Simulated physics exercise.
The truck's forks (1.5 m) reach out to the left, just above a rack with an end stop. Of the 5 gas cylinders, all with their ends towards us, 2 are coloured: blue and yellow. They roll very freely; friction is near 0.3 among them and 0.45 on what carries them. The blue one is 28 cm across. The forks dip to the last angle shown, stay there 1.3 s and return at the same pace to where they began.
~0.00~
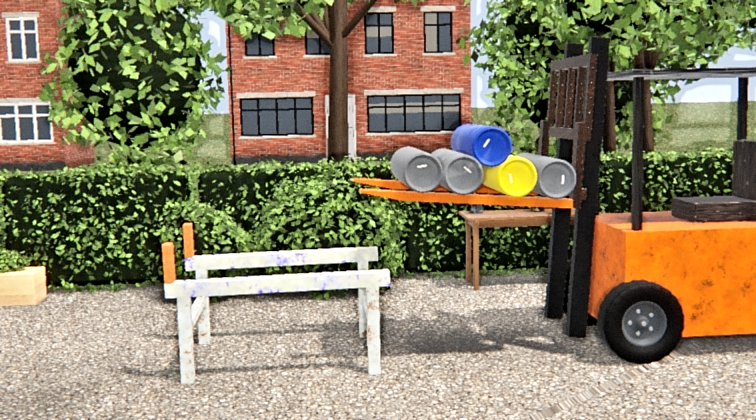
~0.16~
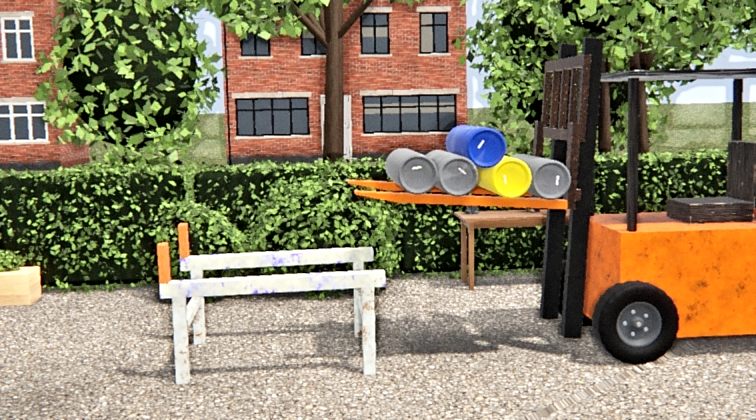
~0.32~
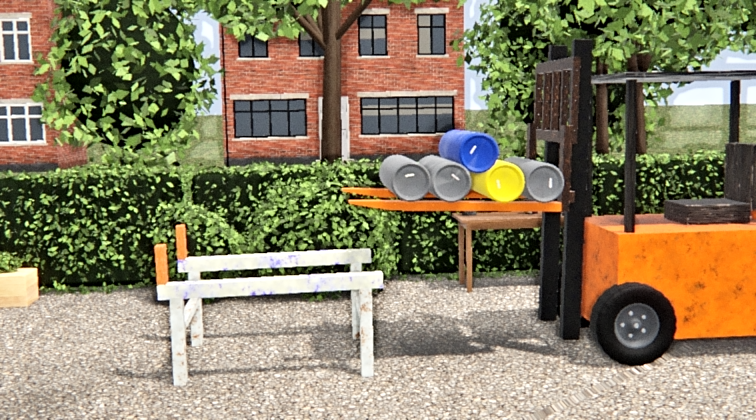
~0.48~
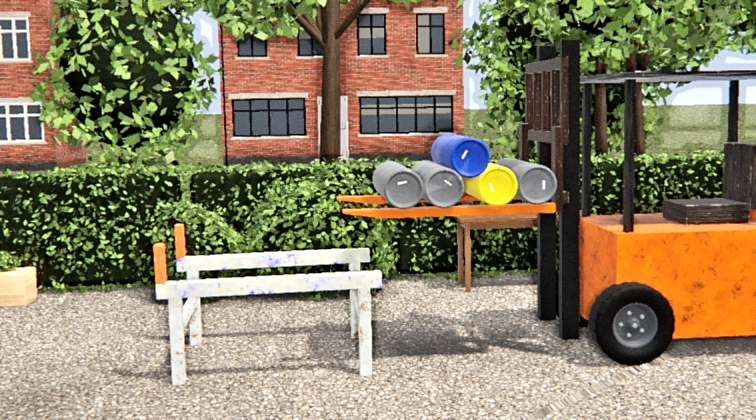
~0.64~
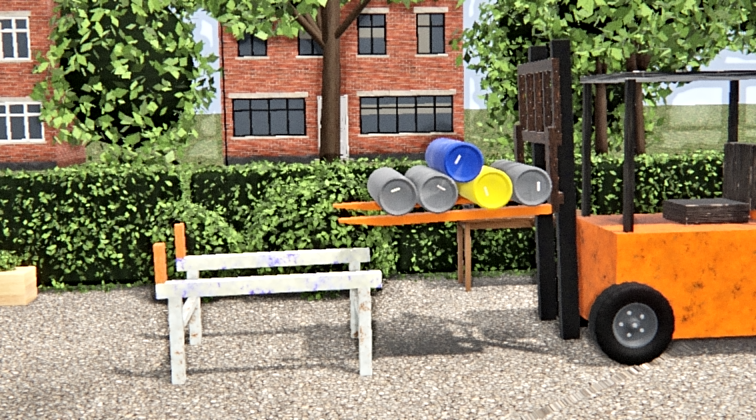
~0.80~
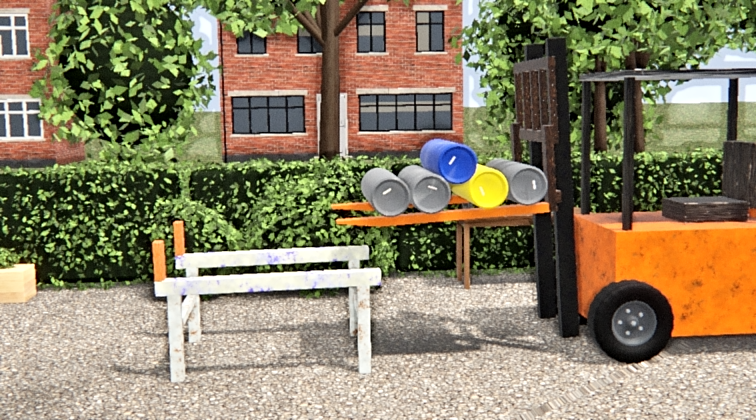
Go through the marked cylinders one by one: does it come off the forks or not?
Blue stays on the forks. Yellow stays on the forks.
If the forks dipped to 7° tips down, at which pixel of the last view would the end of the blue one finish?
Around (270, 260).
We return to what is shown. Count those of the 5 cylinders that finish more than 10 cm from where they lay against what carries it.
The count is 3.
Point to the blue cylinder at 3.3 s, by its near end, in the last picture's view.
Around (403, 172).
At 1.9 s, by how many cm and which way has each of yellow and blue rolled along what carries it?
Yellow 10 left, blue 20 left.
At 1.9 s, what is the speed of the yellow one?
About 0.2 m/s.
By 1.9 s, blue is on the forks, 70 cm from the tips, rolling left; yellow is on the forks, 100 cm from the tips, rolling left; 1 off the forks so far.
By 3.3 s, blue is on the forks, 35 cm from the tips; yellow is on the forks, 75 cm from the tips; 2 off the forks so far.
Finally (5.0 s), blue is on the forks, 80 cm from the tips; yellow is on the forks, 110 cm from the tips; 2 off the forks so far.
